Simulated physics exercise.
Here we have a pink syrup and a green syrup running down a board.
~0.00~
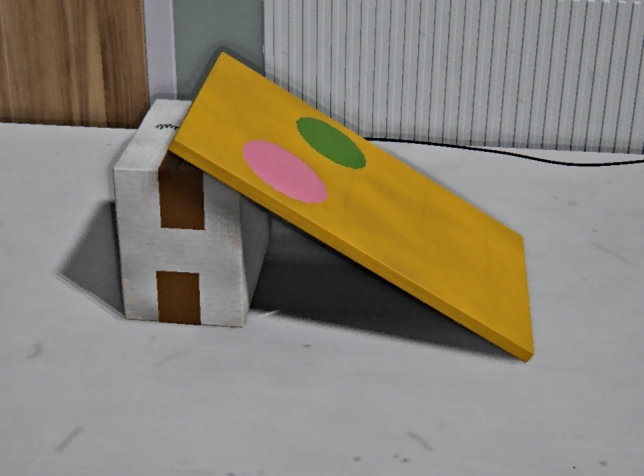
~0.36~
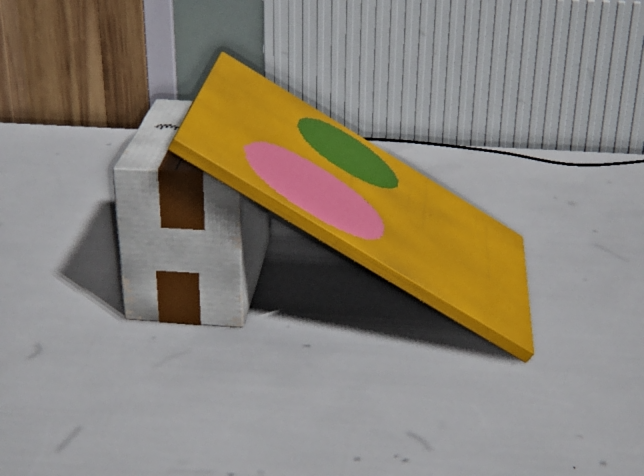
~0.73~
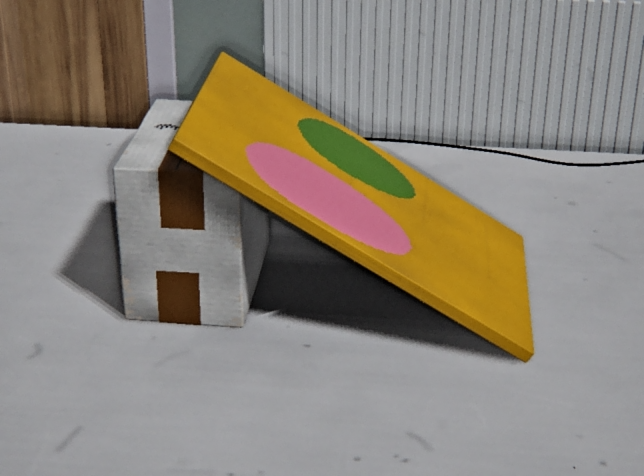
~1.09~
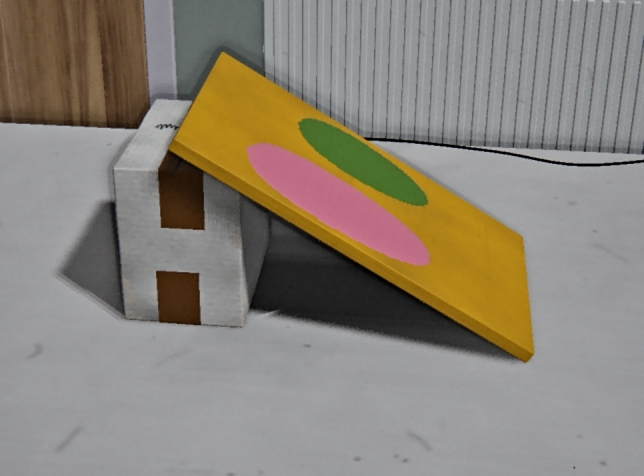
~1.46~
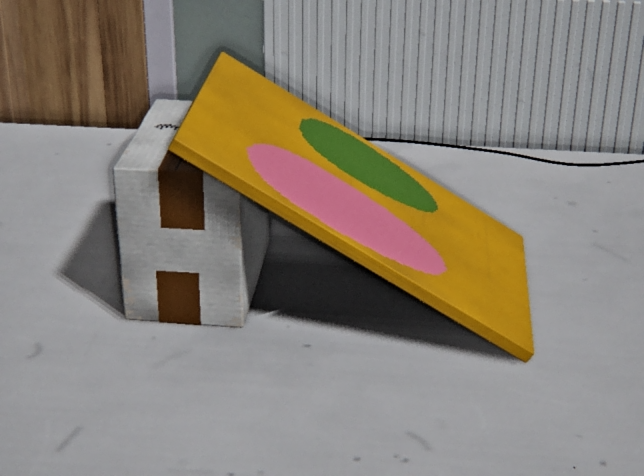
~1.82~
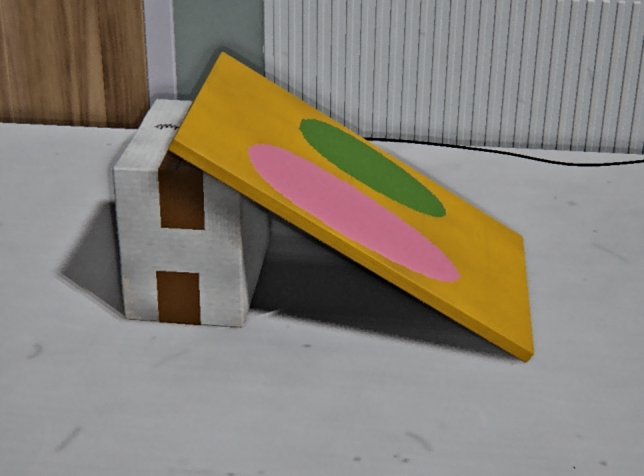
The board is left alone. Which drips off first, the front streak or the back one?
First at the edge is the nearer one.
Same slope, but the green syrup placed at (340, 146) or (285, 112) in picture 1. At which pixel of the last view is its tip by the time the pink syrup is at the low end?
One: (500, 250). Two: (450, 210).
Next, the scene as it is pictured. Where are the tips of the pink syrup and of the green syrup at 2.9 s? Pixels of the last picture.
In turn (487, 291) and (465, 223).
Around 2.9 s, the pink syrup is close to the edge; the green syrup is three quarters of the way down.
Around 4.7 s, the pink syrup is at the low edge; the green syrup is close to the edge.
